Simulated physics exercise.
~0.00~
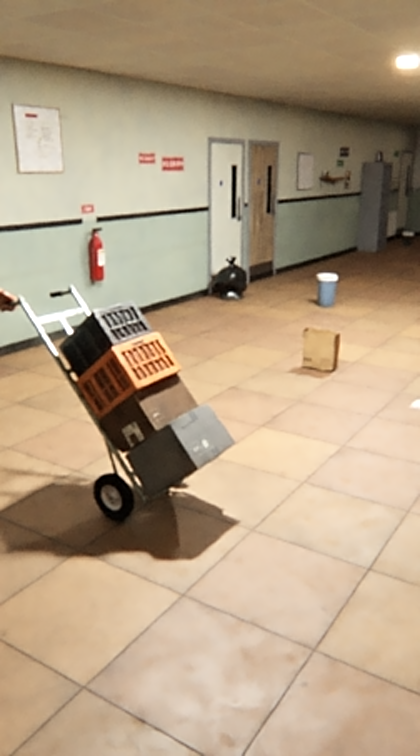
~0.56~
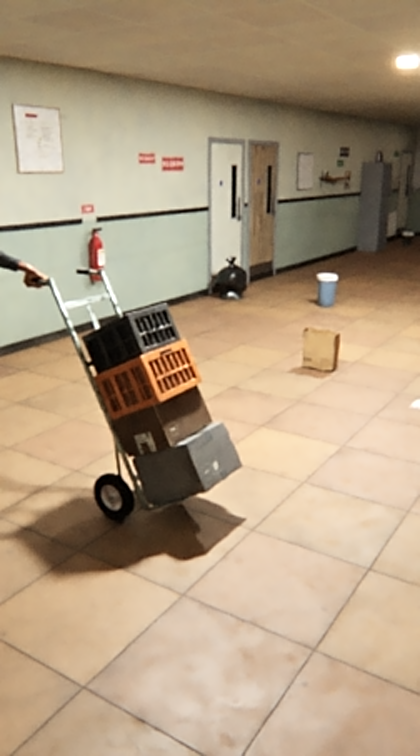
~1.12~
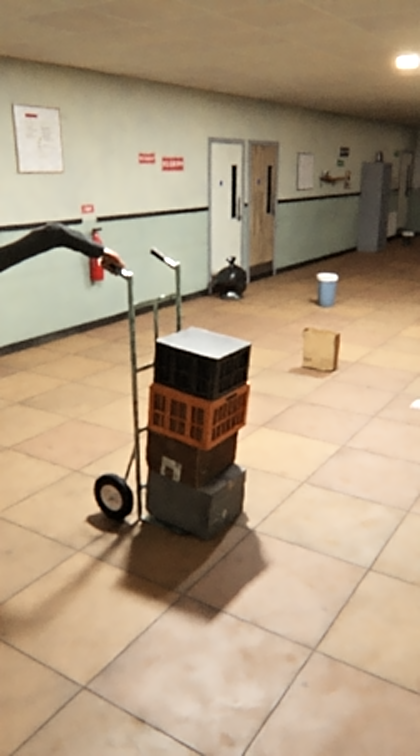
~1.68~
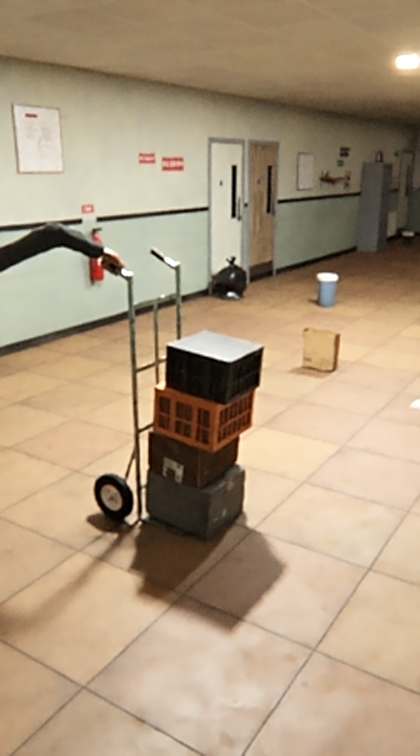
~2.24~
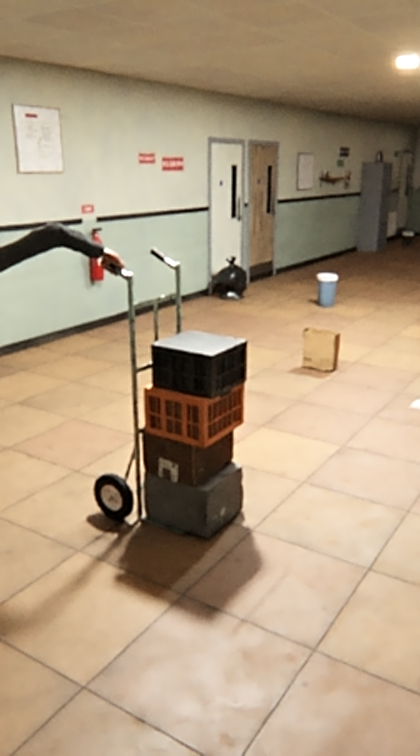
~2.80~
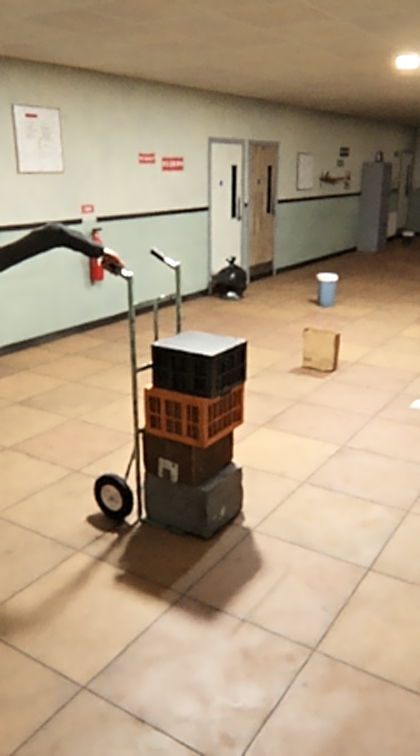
At first, a hand at the left edge holds a hand truck tilted back in a tiled hallway, its stack leaning with it, a black crate over an orange crate, a brown parcel and a grey box. The arm swings the truck forward until it stands upright. As it stops, the upper pieces shift away from the frame, the black crate sliding farthest right. They then settle back to the left. By the end, the stack stands still and intact, with the hand still on the upright truck.
